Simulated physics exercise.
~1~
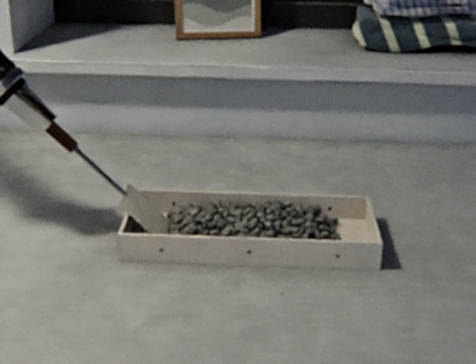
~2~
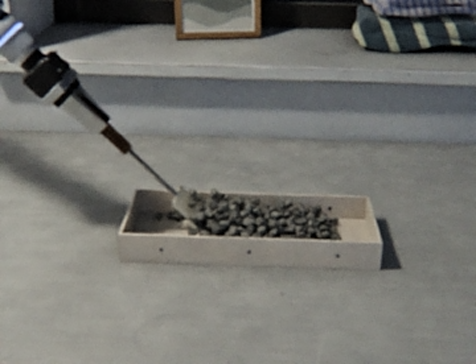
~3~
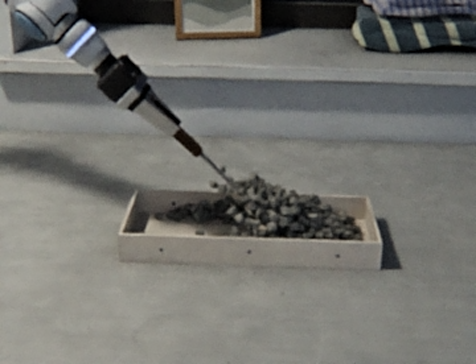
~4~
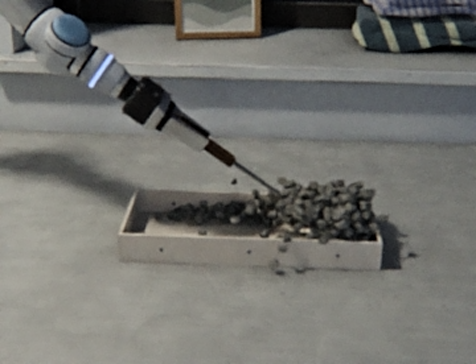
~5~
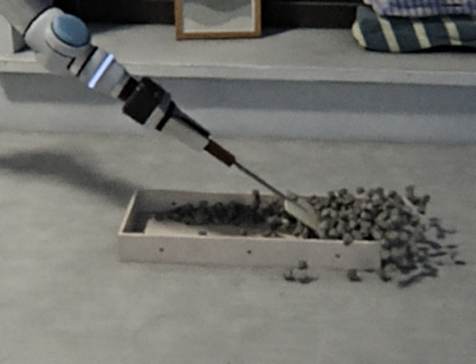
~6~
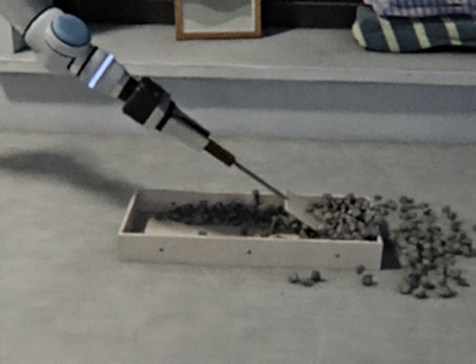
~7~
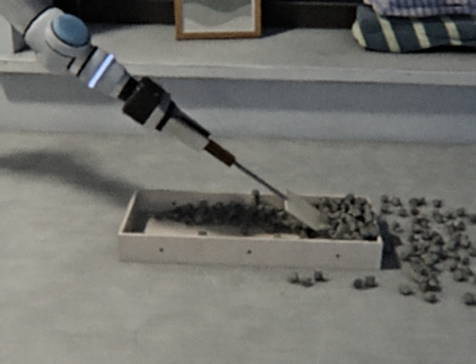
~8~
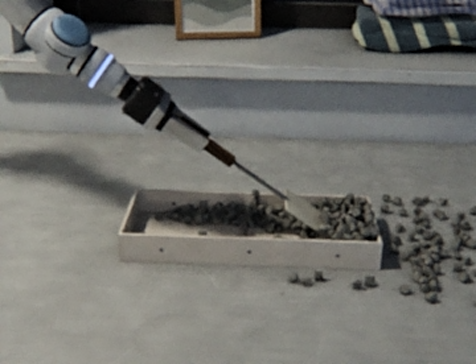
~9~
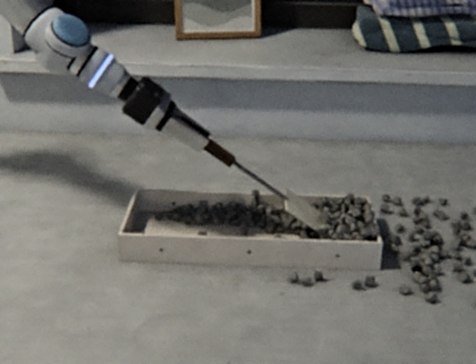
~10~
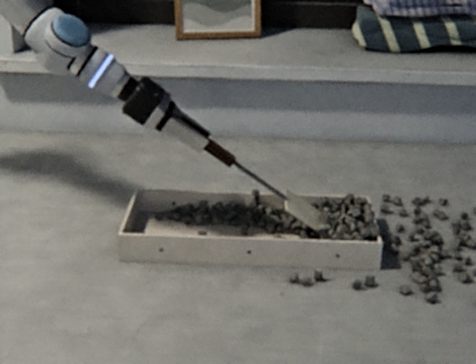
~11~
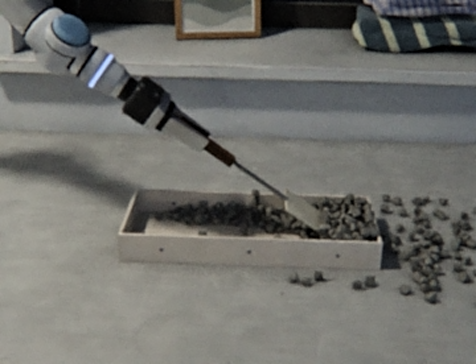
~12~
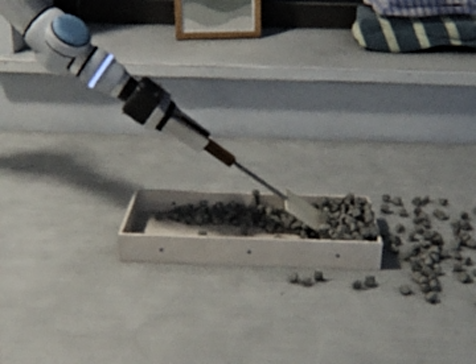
At first, a robot arm holds a thin paddle at the left end of a shallow, pale trough filled with dark pebbles on a grey surface. The arm sweeps the paddle to the right, pushing the pebbles into a rising heap. Near the right end the paddle stops, but the heap surges on and spills over the rim. Pebbles tumble and scatter across the surface to the right, with a few landing in front. Finally everything lies still, the paddle resting among the pebbles left in the trough, which has not moved.
